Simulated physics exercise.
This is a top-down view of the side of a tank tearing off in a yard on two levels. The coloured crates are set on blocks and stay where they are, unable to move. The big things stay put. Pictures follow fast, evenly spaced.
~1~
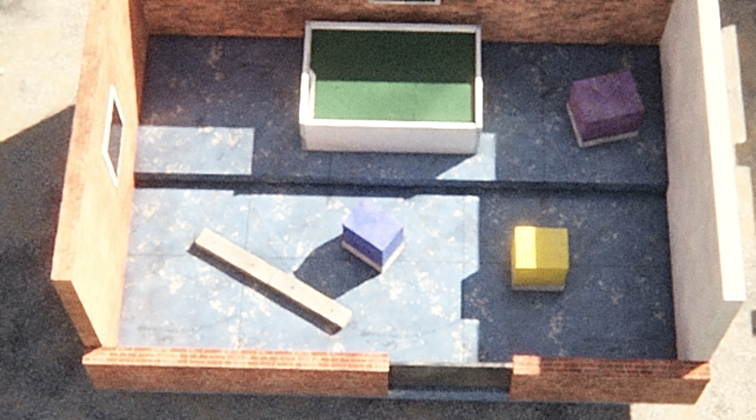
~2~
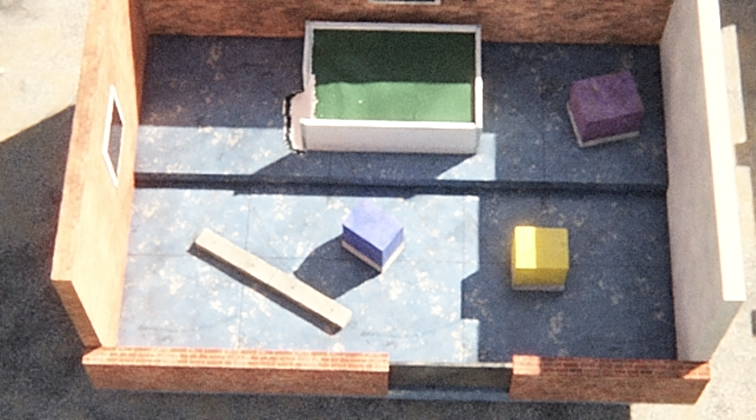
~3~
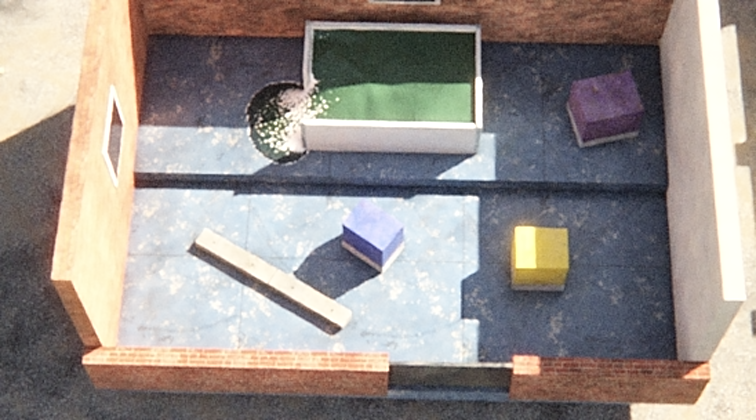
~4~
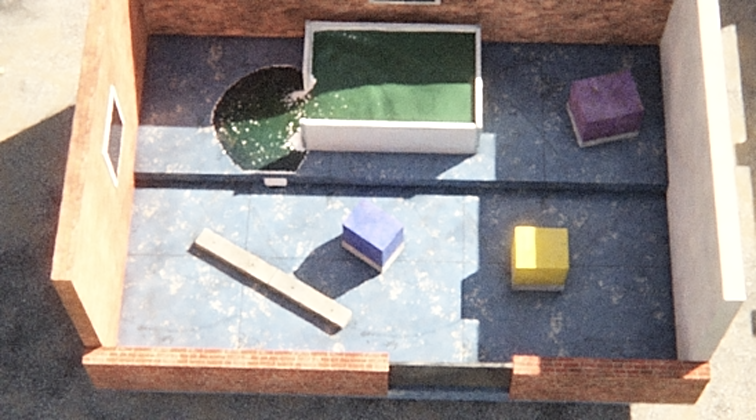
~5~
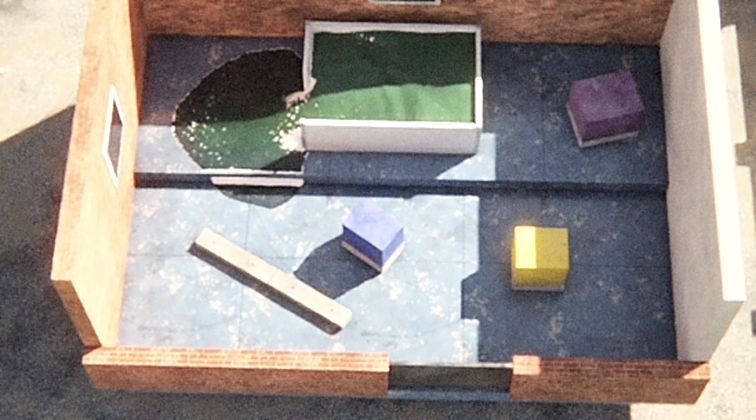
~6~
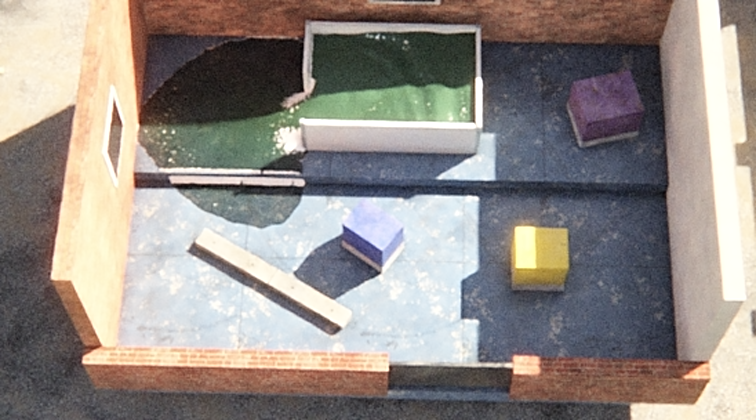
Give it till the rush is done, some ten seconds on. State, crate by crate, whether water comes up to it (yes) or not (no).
As I see it, the purple crate will not be reached; the yellow crate will not be reached; the blue crate will not be reached.
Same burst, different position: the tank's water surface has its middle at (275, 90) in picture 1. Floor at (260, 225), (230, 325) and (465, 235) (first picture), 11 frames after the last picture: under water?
Results in order - left untouched, swamped, left untouched.
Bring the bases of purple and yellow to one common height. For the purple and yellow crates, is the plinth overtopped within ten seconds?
In short: Purple is not reached; yellow is not reached.
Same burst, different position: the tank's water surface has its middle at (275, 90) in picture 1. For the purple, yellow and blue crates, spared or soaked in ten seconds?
Here the purple crate avoids the flood, the yellow crate avoids the flood, and likewise the blue crate avoids the flood.
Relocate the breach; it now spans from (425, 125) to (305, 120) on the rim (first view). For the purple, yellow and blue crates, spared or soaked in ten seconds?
Purple crate stays untouched, yellow crate gets drenched, blue crate gets drenched.
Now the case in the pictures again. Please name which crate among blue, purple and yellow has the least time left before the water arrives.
The crate marked blue.
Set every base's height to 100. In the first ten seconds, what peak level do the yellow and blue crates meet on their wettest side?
50 and 30 per cent, in that order.
A moment on, water covers 20 % of the floor; the purple crate not reached, the yellow crate not reached, the blue crate not reached.
Next, water covers 25 % of the floor; the purple crate not reached, the yellow crate not reached, the blue crate not reached.
Then, water covers 40 % of the floor; the purple crate not reached, the yellow crate not reached, the blue crate water round its plinth.
Later, water covers 65 % of the floor; the purple crate water round its plinth, the yellow crate water round its plinth, the blue crate water round its plinth.
In the end, water covers 85 % of the floor; the purple crate stayed above the water, the yellow crate stayed above the water, the blue crate stayed above the water.
